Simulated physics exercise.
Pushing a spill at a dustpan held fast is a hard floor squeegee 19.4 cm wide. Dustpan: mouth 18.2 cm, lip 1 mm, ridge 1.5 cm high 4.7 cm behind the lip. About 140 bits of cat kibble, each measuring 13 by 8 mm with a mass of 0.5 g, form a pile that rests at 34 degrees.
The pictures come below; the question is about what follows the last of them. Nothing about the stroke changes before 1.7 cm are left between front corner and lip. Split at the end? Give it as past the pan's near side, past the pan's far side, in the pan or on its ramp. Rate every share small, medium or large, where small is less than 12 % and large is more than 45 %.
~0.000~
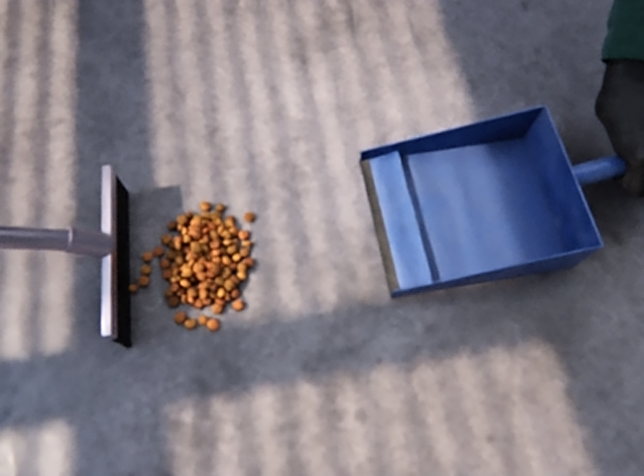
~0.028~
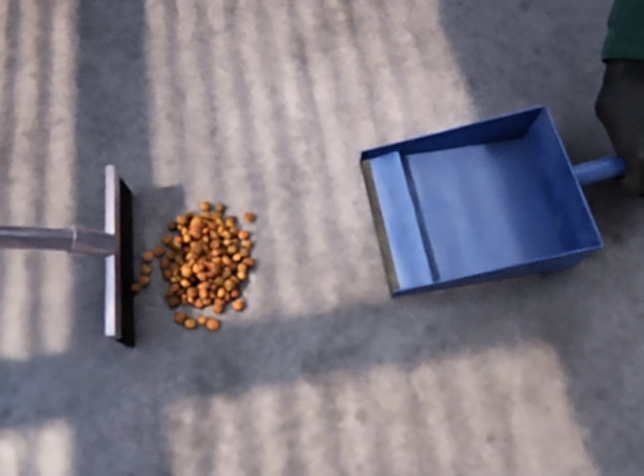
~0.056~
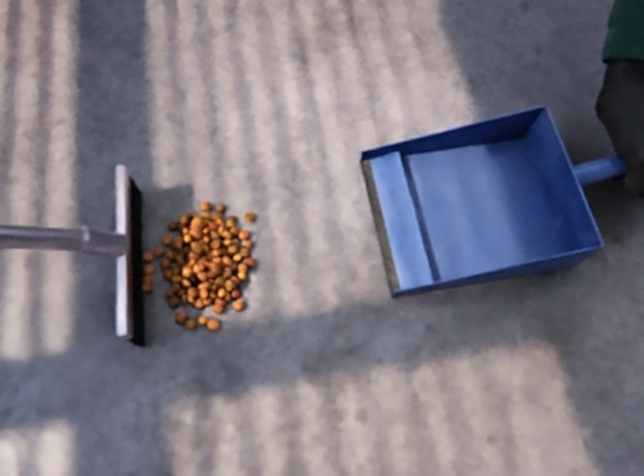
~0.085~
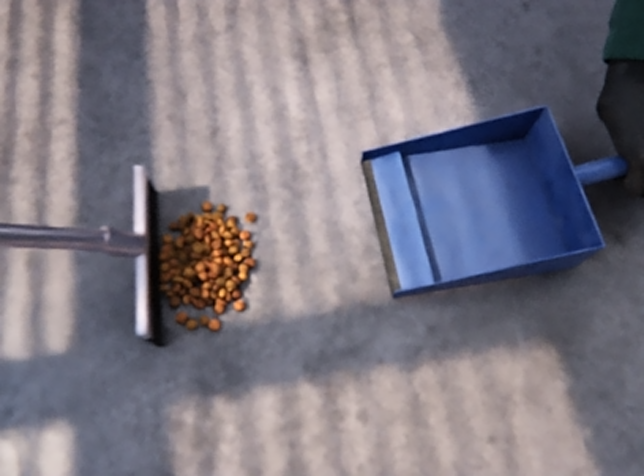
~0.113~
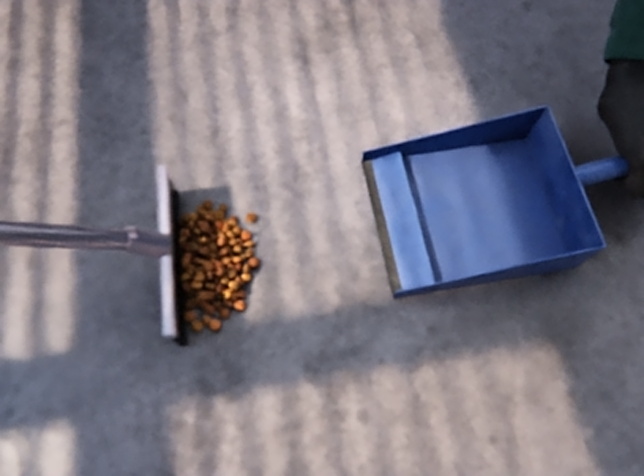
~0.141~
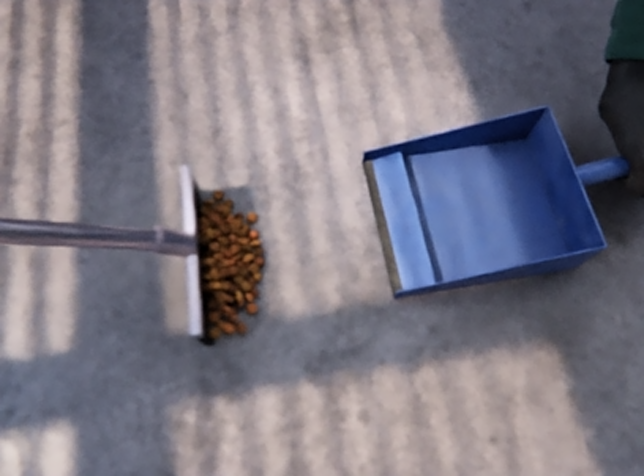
Ratings - near side: Medium; far side: Small; pan: Large.
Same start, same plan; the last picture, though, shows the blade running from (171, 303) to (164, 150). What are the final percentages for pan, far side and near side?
Pan 25, far 20, near 5.
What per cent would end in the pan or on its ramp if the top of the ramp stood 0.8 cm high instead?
I'd guess close to 60 per cent.
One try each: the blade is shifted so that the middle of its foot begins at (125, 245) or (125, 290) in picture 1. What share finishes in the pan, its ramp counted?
I'd put it near 55 per cent for the first and near 55 per cent for the second.
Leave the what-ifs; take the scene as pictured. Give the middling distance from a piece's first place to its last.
Median: Approx. 24 cm.
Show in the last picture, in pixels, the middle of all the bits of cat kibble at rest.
My guess is close to (399, 249).
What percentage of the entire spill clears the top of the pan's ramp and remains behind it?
Around 15 in a hundred.
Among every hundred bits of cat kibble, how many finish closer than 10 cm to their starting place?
Around 0 percent.
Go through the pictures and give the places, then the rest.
The first frame shows blade from (111, 334) to (110, 173), moved 0.0 cm, 0 of the pieces shifted so far; middle of the pieces at (202, 259); pan at (477, 210).
The second frame shows blade from (115, 334) to (114, 173), moved 0.4 cm, 0 of the pieces shifted so far; middle of the pieces at (202, 259).
The third frame shows blade from (126, 334) to (124, 173), moved 1.5 cm, 2 of the pieces shifted so far; middle of the pieces at (203, 259).
The fourth frame shows blade from (146, 334) to (141, 173), moved 3.4 cm, 9 of the pieces shifted so far; middle of the pieces at (204, 259).
The fifth frame shows blade from (172, 334) to (164, 173), moved 5.9 cm, 111 of the pieces shifted so far; middle of the pieces at (212, 256).
The sixth frame shows blade from (198, 333) to (188, 173), moved 8.5 cm, 139 of the pieces shifted so far; middle of the pieces at (225, 259); pan at (480, 210). The blade's pace is about 0.93 m/s, heading 9 degrees towards the viewer's side.
After 0.26 s, middle of the blade 10 cm from the lip; 0 % over the lip, far side 0 %, near side 10 %.
After 0.34 s, middle of the blade 4 cm from the lip; 10 % over the lip, far side 5 %, near side 15 %.
After 0.55 s, middle of the blade 2 cm from the lip; 60 % over the lip, far side 5 %, near side 15 %.
By 1.2 s all is still; near side 15 %, far side 5 %, pan 60 %, in front of the lip or behind the blade 20 %.
